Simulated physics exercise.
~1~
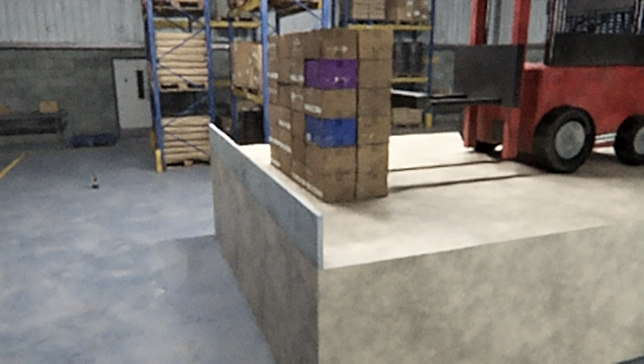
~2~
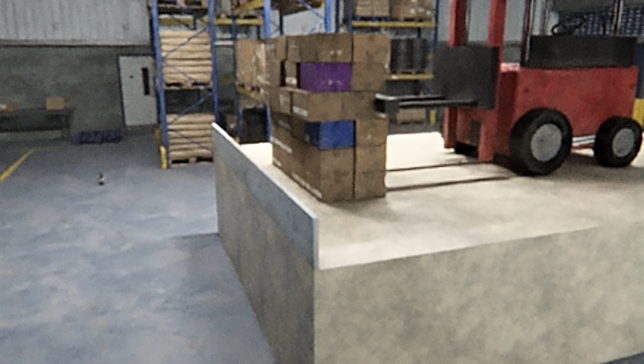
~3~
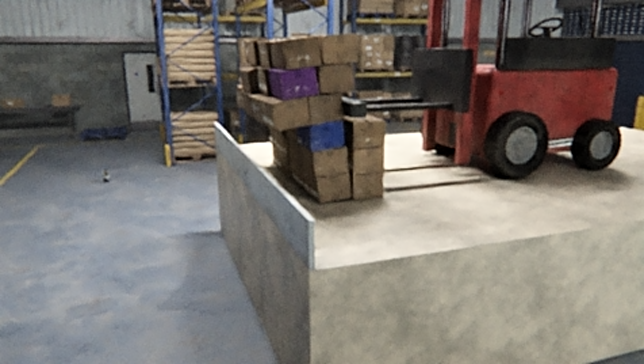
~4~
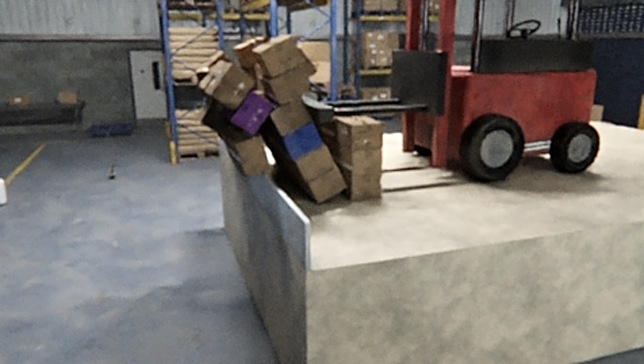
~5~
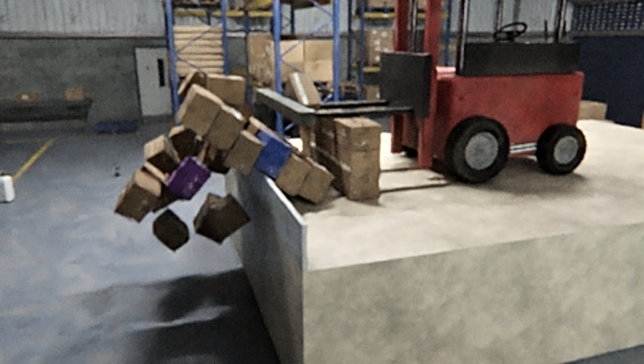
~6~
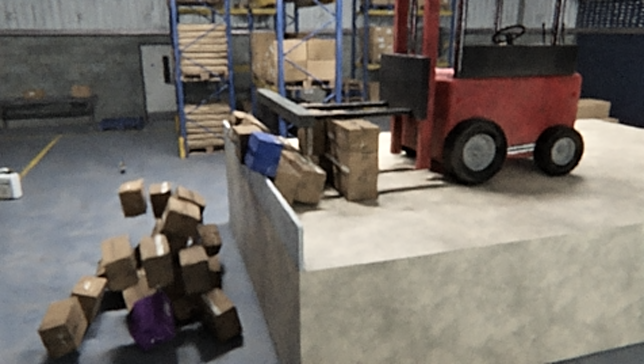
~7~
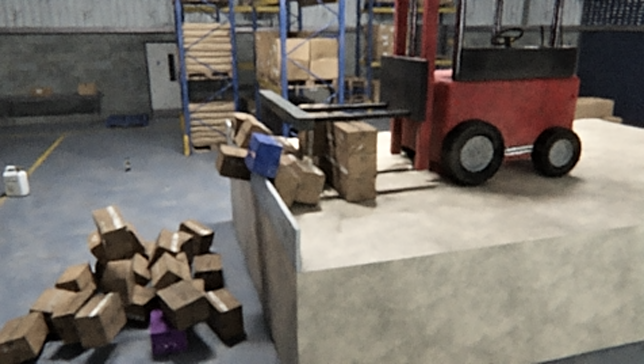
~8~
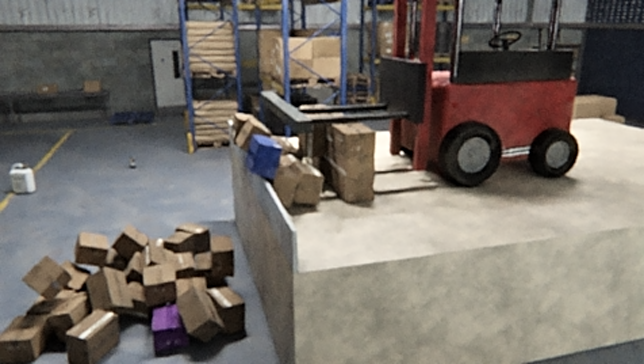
Red forklift pushing a stack of cardboard boxes off a raised platform, leaving a heap below and a few against the edge board.
